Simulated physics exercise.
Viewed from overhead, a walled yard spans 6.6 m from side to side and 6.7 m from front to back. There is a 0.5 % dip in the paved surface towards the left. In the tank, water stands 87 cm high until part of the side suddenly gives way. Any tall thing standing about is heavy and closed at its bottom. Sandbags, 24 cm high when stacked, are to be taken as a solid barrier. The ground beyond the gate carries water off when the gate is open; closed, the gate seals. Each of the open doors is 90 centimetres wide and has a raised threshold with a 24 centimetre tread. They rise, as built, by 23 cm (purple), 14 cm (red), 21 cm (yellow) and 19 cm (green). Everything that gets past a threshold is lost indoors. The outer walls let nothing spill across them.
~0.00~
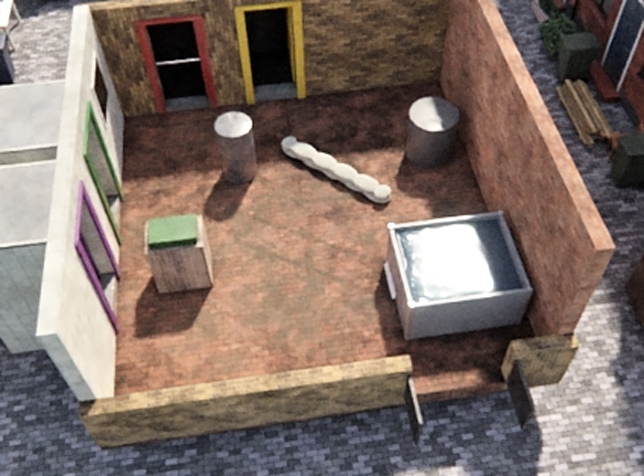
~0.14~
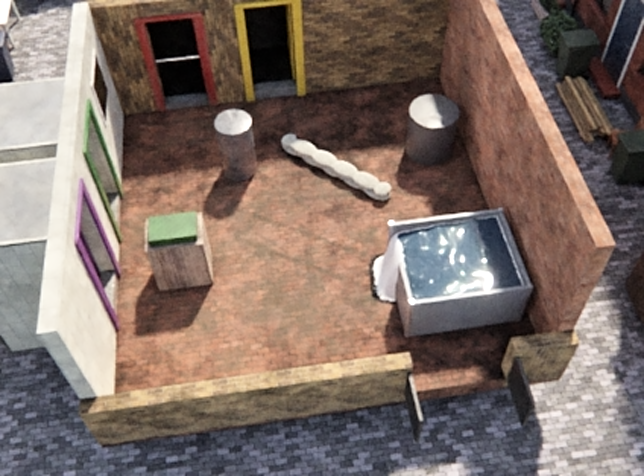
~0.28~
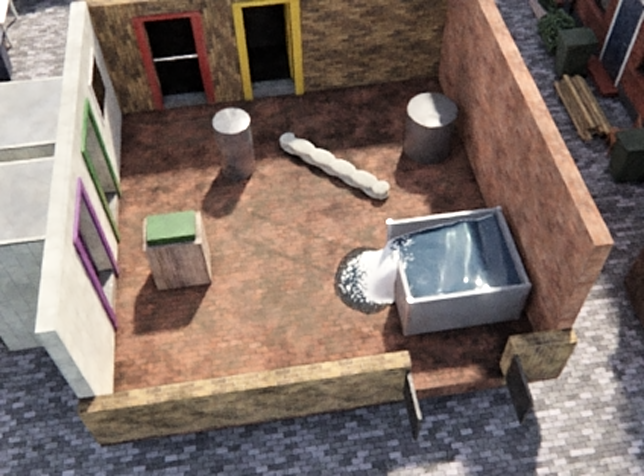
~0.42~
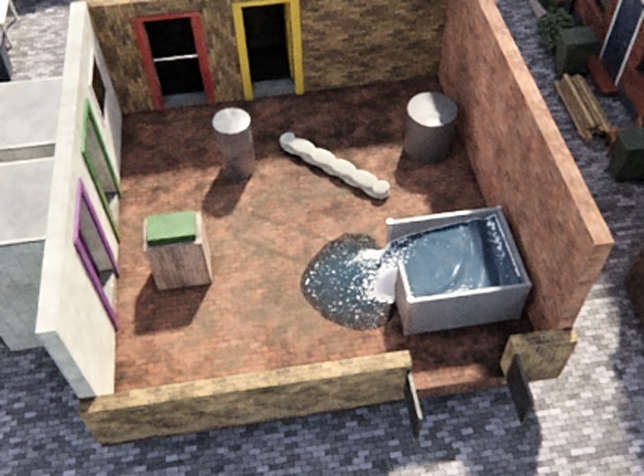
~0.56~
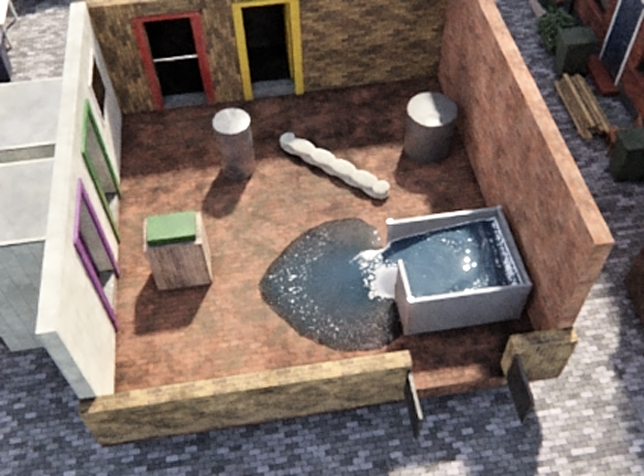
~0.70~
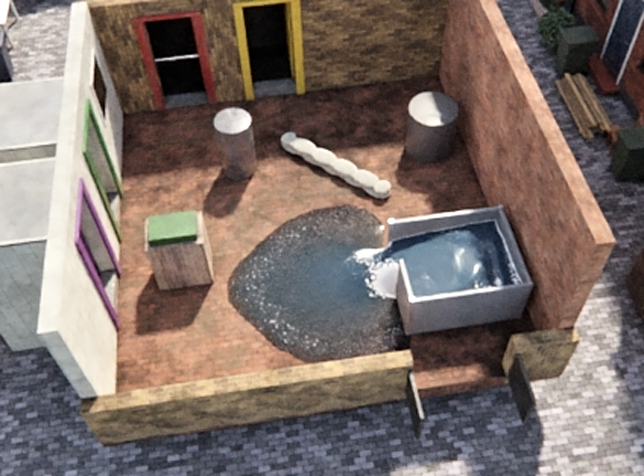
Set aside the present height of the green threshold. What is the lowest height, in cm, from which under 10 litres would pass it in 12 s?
11 cm.
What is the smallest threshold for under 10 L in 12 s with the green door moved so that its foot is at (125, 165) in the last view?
You'd want it roughly 15 cm high.
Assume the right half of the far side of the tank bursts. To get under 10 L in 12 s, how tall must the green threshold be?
Then it needs around 6.5 cm.
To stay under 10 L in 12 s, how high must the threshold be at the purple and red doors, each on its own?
You'd want some 17 cm at purple and some 11.5 cm at red.
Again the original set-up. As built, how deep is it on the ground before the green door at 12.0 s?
About 8.0 cm.
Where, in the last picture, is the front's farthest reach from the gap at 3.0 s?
The farthest wet point sits near (124, 115).
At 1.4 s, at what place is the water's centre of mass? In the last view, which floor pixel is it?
Centre estimate: (384, 283) px, approximately.
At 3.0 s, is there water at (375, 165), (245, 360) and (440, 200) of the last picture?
One by one: Clear, drenched, clear.
After 1.4 s water covers 40 % of the floor, deepest (43 cm) near (387, 270); it has not reached the green door.
After 3.0 s water covers 55 % of the floor, deepest (30 cm) near (124, 115); 11 cm at the green door, 0 litres in over its 19 cm threshold.
After 12.0 s water covers 95 % of the floor, deepest (9 cm) near (122, 166); 8 cm at the green door, 0 litres in over its 19 cm threshold.
At the green door as built, the water arrived by 1.7 s and peaked near 16 cm at 4.8 s.
Run again over the same 12 s with other heights there, 21 litres in over 9.5 cm, 5 litres over 12.5 cm. The limit of 10 litres is kept from about 11 cm up.
